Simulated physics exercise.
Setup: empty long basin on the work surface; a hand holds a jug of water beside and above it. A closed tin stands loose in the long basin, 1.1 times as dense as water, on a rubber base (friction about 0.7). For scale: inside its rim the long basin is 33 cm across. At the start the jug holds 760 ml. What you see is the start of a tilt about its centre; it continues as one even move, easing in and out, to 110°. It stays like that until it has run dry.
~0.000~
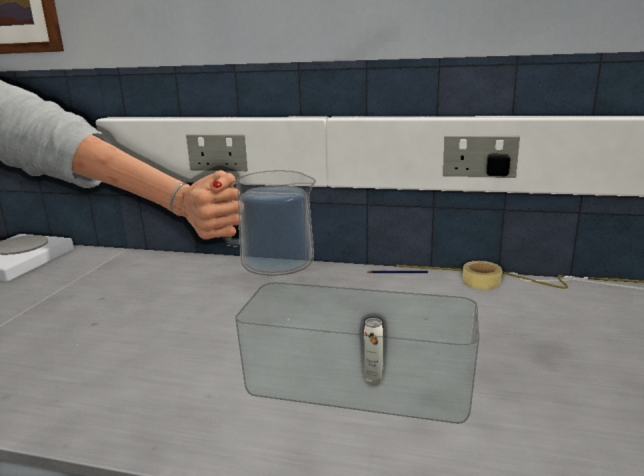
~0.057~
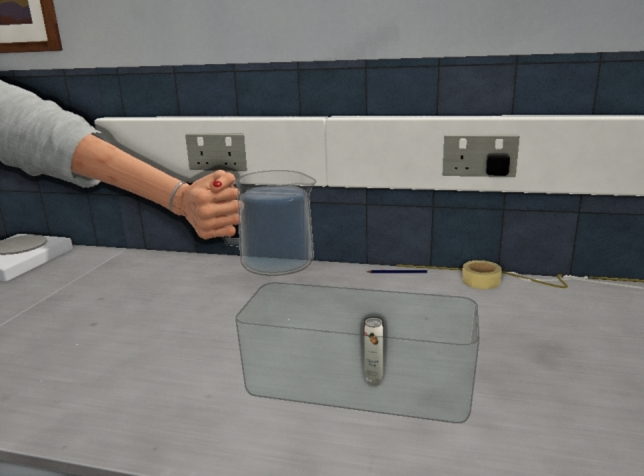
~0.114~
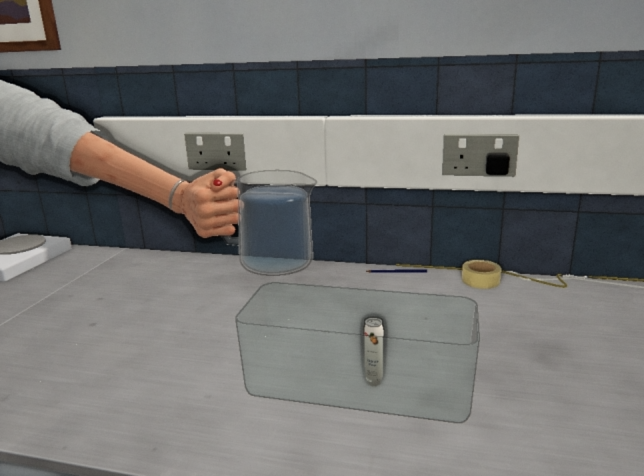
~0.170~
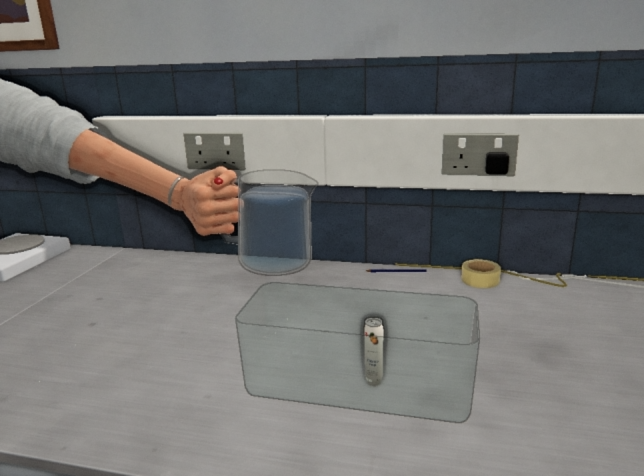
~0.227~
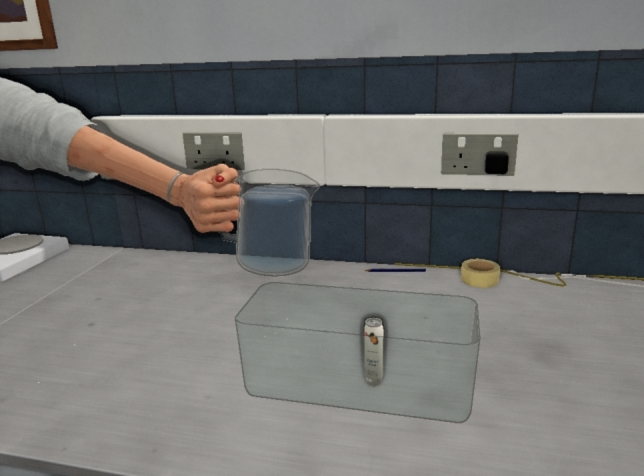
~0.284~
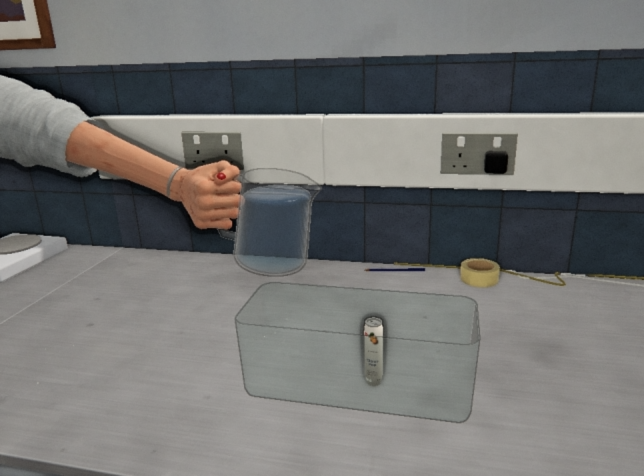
A hand reaching in from the left, in a grey sleeve, holds a clear jug of bluish water above a pale grey worktop, seen from the front and slightly above. Below stands a clear long basin with a small pale tin inside, before dark blue tiles, white trunking with sockets, and yellow tape at right. The jug, nearly still at first, tilts slightly rightward.
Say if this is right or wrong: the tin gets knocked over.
Right, it gets knocked over.
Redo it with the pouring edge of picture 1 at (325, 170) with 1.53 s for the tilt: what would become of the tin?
Then it tips over.
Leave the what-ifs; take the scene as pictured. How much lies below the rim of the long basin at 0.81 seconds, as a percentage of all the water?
Around 2%.
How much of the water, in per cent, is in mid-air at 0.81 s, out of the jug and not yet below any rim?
Estimate: About 10 % of all of it.
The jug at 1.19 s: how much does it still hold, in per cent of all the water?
Close to 36 percent of the whole amount.
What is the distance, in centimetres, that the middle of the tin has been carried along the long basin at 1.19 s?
I'd put it at around 0 centimetres.
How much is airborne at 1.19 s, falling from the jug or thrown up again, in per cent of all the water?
About 18 percent.
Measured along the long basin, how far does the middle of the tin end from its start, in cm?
It finishes around 8.0 cm from where it began.
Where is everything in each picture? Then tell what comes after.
The first frame shows tilt 0°; pouring edge (315, 181); surface from (244, 192) to (307, 194); the long basin's rim runs from (250, 302) to (477, 322); the tin's top is at (374, 325).
The second frame shows tilt 0°; pouring edge (316, 181); surface from (244, 192) to (307, 194).
The third frame shows tilt 2°; pouring edge (316, 182); surface from (244, 192) to (307, 195).
The fourth frame shows tilt 3°; pouring edge (318, 183); surface from (245, 192) to (308, 194).
The fifth frame shows tilt 6°; pouring edge (319, 185); surface from (245, 192) to (310, 194).
The sixth frame shows tilt 9°; pouring edge (321, 188); surface from (246, 192) to (311, 194).
Then, 0.81 s in, the tilt is 60° and 89 per cent is still to pour; the tin stands where it began.
Then, 1.19 s in, the tilt is 97° and 36 per cent is still to pour; the tin stands where it began.
Then, 1.59 s in, the tilt is 110° and 3 per cent is still to pour; the tin lies on its side.
Then, 2.02 s in, the tilt is 110° and 0 per cent is still to pour; the tin lies on its side.
Finally, the tin lies on its side.
